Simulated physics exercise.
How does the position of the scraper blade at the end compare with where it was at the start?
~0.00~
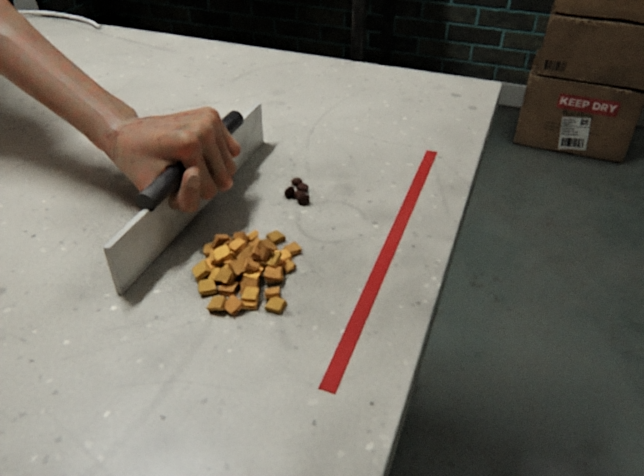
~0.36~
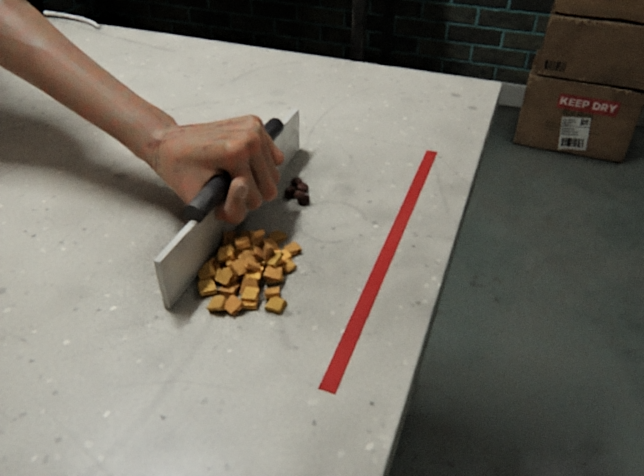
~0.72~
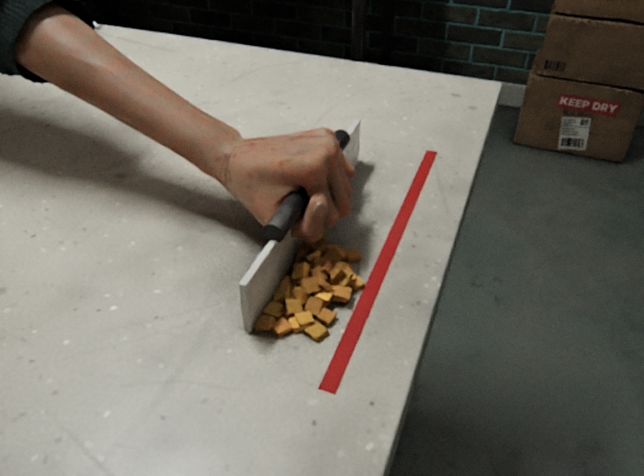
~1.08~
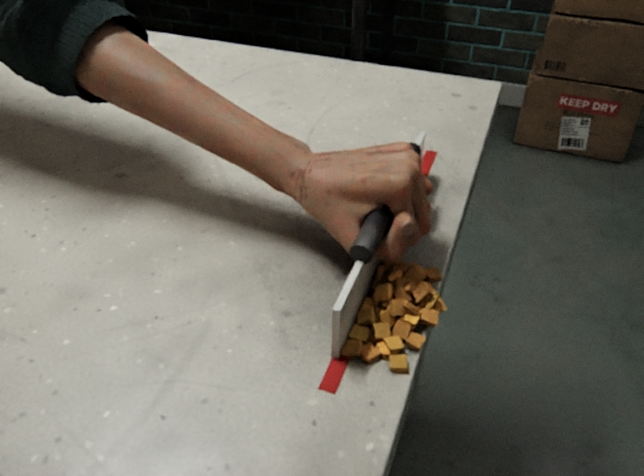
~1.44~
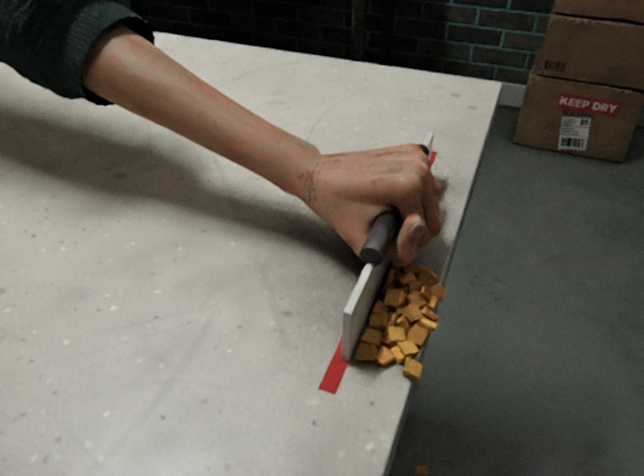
At the start the blade stands on the open tabletop, to the left of the yellow cubes and well away from the tape. By the end it is farther right, at the red tape near the table's edge.
A hand-held scraper pushes yellow cubes right and stops on red tape, some passing the edge.
